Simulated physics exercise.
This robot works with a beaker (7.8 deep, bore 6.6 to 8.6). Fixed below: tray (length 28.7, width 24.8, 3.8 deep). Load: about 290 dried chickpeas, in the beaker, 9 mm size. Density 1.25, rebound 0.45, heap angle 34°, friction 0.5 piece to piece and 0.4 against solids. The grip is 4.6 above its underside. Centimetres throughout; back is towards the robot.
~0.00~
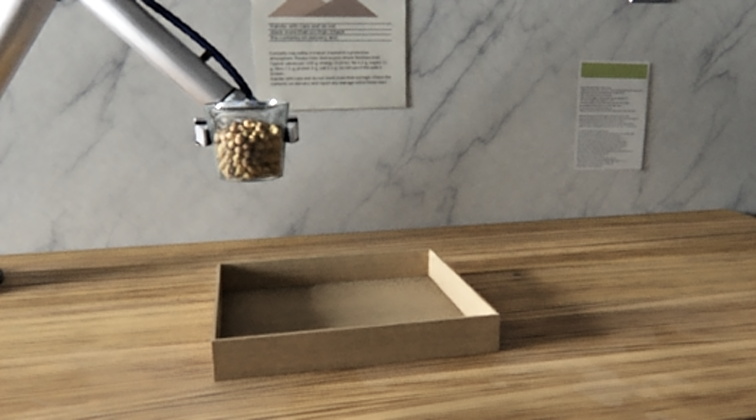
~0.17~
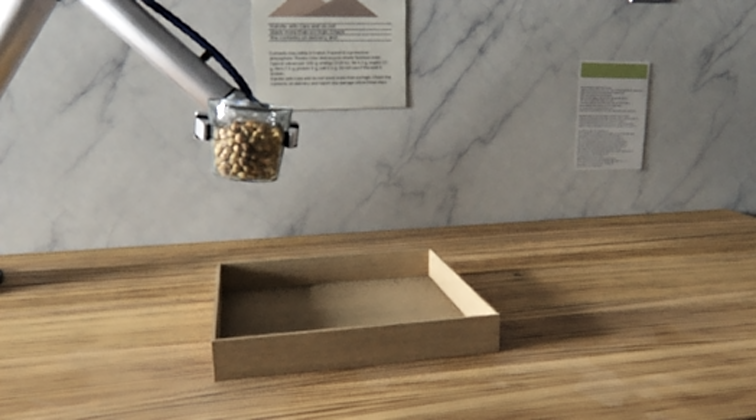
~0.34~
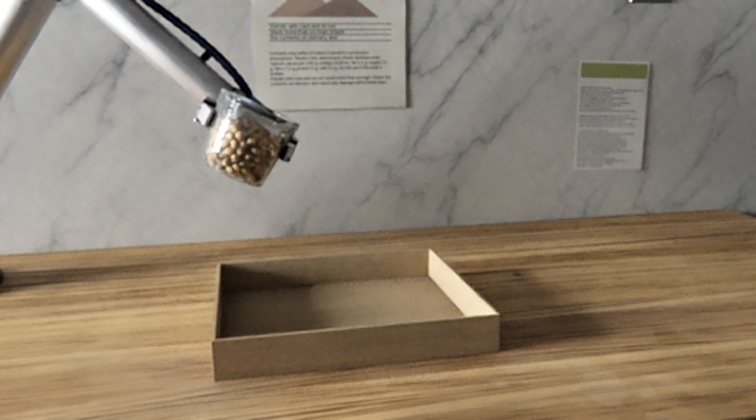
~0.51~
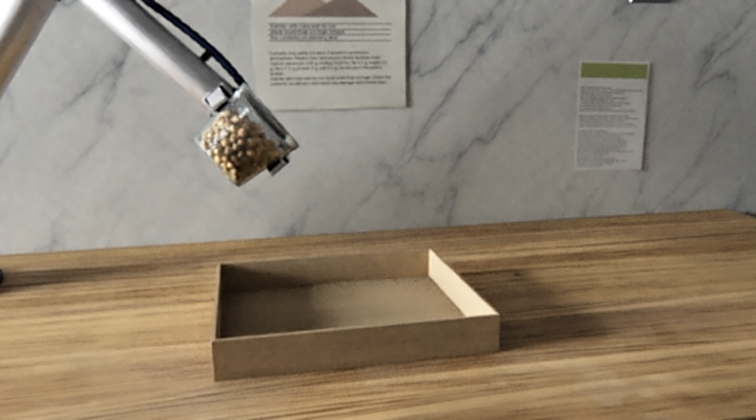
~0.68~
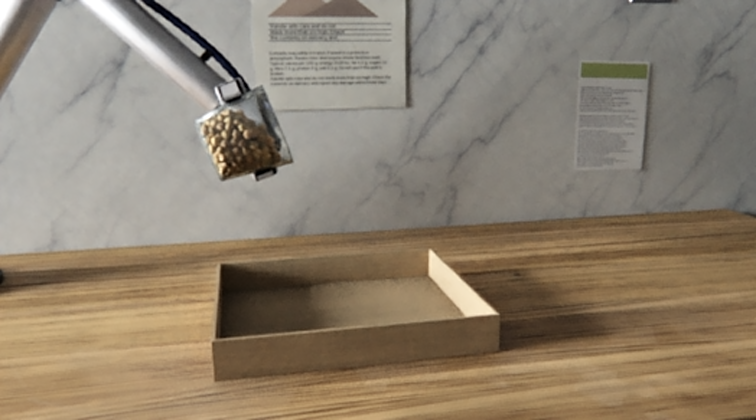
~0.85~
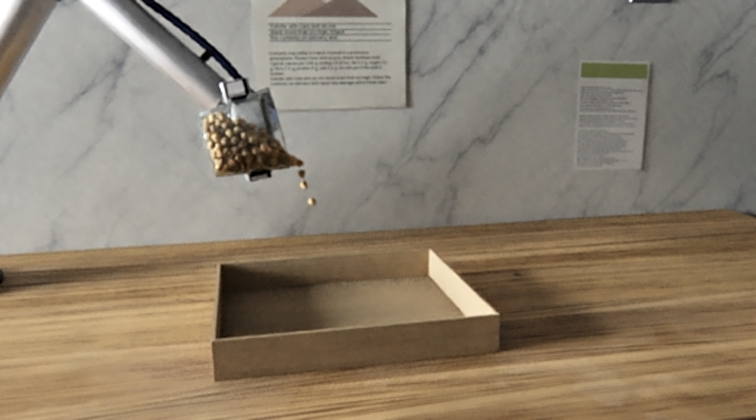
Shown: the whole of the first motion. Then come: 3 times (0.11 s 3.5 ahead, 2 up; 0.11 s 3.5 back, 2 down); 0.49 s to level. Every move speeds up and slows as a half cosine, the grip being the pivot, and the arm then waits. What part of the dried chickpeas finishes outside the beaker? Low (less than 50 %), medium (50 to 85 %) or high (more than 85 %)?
Share outside the beaker: High (more than 85 %).
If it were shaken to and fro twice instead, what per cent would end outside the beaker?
Then about 90 per cent.
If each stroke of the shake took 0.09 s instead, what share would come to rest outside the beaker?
In that case some 100 per cent.
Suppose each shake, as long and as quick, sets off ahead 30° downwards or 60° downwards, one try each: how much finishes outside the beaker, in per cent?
About 65 and 35 per cent.
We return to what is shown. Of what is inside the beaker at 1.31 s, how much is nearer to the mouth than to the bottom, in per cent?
Some 90 per cent.
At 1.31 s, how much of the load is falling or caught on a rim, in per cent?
About 11 per cent.
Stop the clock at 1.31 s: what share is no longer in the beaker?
Near 85 per cent so far.
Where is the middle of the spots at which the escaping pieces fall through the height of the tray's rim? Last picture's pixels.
Near (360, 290).
After 1.31 s, tilted 78° forward, highest piece 21 above the table; 216 in the tray, 40 in the beaker, 2 on the table or floor, 32 in flight or on a rim.
After 1.77 s, tilted 35° forward, highest piece 22 above the table; 268 in the tray, 20 in the beaker, 2 on the table or floor.
After 2.20 s, level, highest piece 21 above the table; 268 in the tray, 20 in the beaker, 2 on the table or floor.
After 3.25 s, level, highest piece 21 above the table; 268 in the tray, 20 in the beaker, 2 on the table or floor.
At rest, 268 in the tray, 20 in the beaker, 2 on the table or floor. That is 93 % outside the beaker.
